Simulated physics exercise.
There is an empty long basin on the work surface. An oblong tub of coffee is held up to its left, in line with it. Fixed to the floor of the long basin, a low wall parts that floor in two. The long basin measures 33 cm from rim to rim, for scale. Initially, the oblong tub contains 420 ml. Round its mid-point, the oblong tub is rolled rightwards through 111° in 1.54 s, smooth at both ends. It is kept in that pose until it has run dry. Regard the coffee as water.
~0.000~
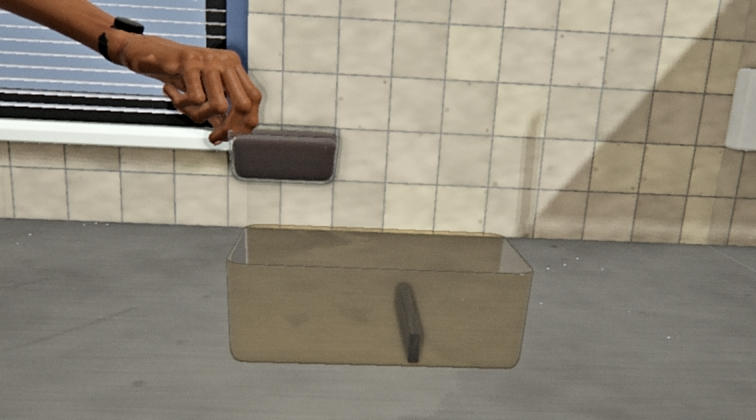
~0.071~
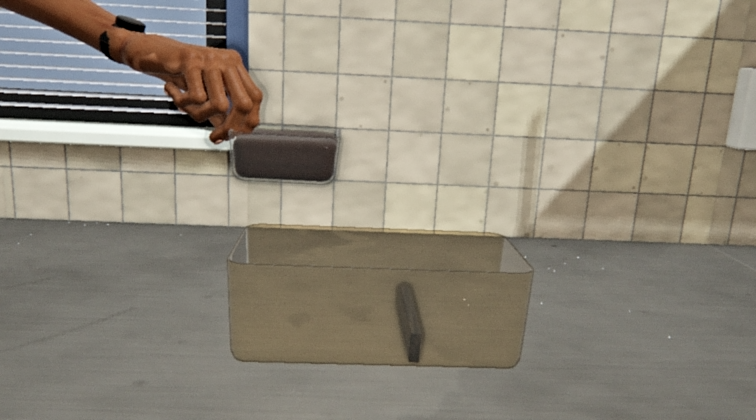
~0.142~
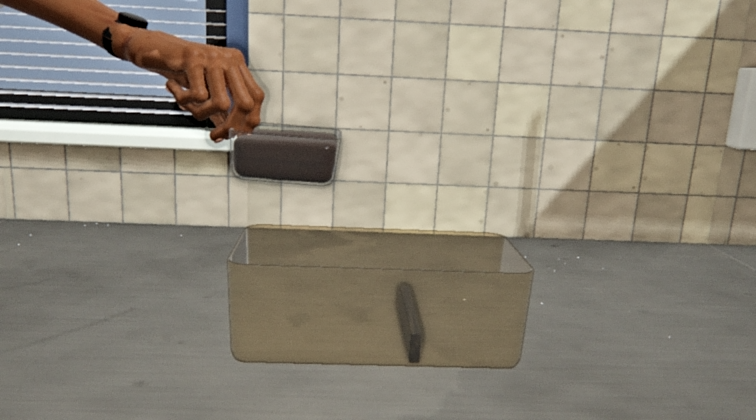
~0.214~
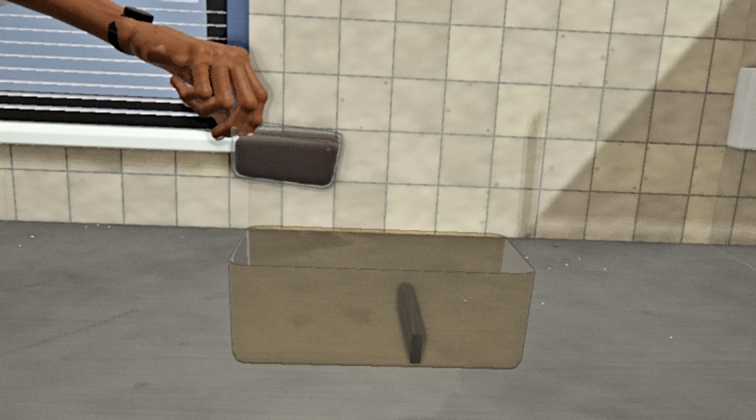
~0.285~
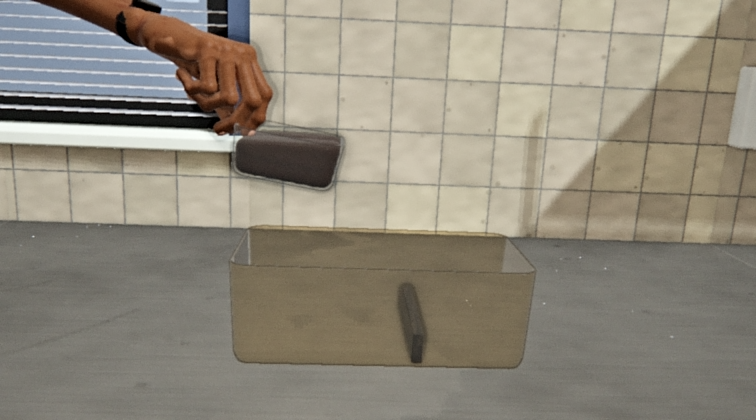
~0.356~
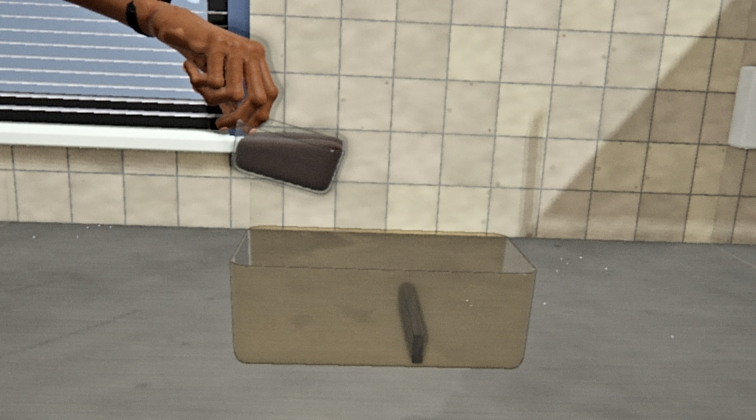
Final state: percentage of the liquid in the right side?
Approximately 4 %.
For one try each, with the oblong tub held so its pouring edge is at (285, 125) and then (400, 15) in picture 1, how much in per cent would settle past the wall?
In order, 5 and 80 per cent.
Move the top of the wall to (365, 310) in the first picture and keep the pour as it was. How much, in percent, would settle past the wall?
70 per cent.
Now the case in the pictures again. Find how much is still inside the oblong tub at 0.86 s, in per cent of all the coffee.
Close to 28 in a hundred.
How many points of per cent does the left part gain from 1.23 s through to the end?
Around 6 in a hundred.
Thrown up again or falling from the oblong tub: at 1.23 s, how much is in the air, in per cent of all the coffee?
Airborne fraction: Approx. 3 %.
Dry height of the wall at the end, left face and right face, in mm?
Measured: Left around 22 mm, right around 36 mm.
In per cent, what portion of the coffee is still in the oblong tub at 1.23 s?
I reckon near 3 per cent still sits there.
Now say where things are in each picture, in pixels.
In the first picture, it leans 0°; its right rim is at (339, 134); the coffee meets the walls at (238, 135) and (337, 140); the long basin's rim runs from (237, 243) to (518, 254); the wall's top is at (409, 309).
In the second picture, it leans 1°; its right rim is at (340, 135); the coffee meets the walls at (239, 134) and (338, 139).
In the third picture, it leans 2°; its right rim is at (340, 137); the coffee meets the walls at (239, 135) and (338, 141).
In the fourth picture, it leans 5°; its right rim is at (342, 140); the coffee meets the walls at (241, 136) and (339, 142).
In the fifth picture, it leans 9°; its right rim is at (343, 144); the coffee meets the walls at (242, 136) and (342, 142).
In the sixth picture, it leans 14°; its right rim is at (344, 148); the coffee meets the walls at (243, 137) and (344, 143); 1 per cent is over the edge.
By 0.86 s the tilt is 66° and 28 per cent is still to pour, 43 is left of the wall and 1 right of it.
By 1.23 s the tilt is 100° and 3 per cent is still to pour, 90 is left of the wall and 3 right of it.
By 1.62 s the tilt is 111° and 0 per cent is still to pour, 96 is left of the wall and 3 right of it.
By 2.04 s the tilt is 111° and 0 per cent is still to pour, 96 is left of the wall and 3 right of it.
At rest 96 per cent lies left of the wall, 4 right of it and 1 outside.
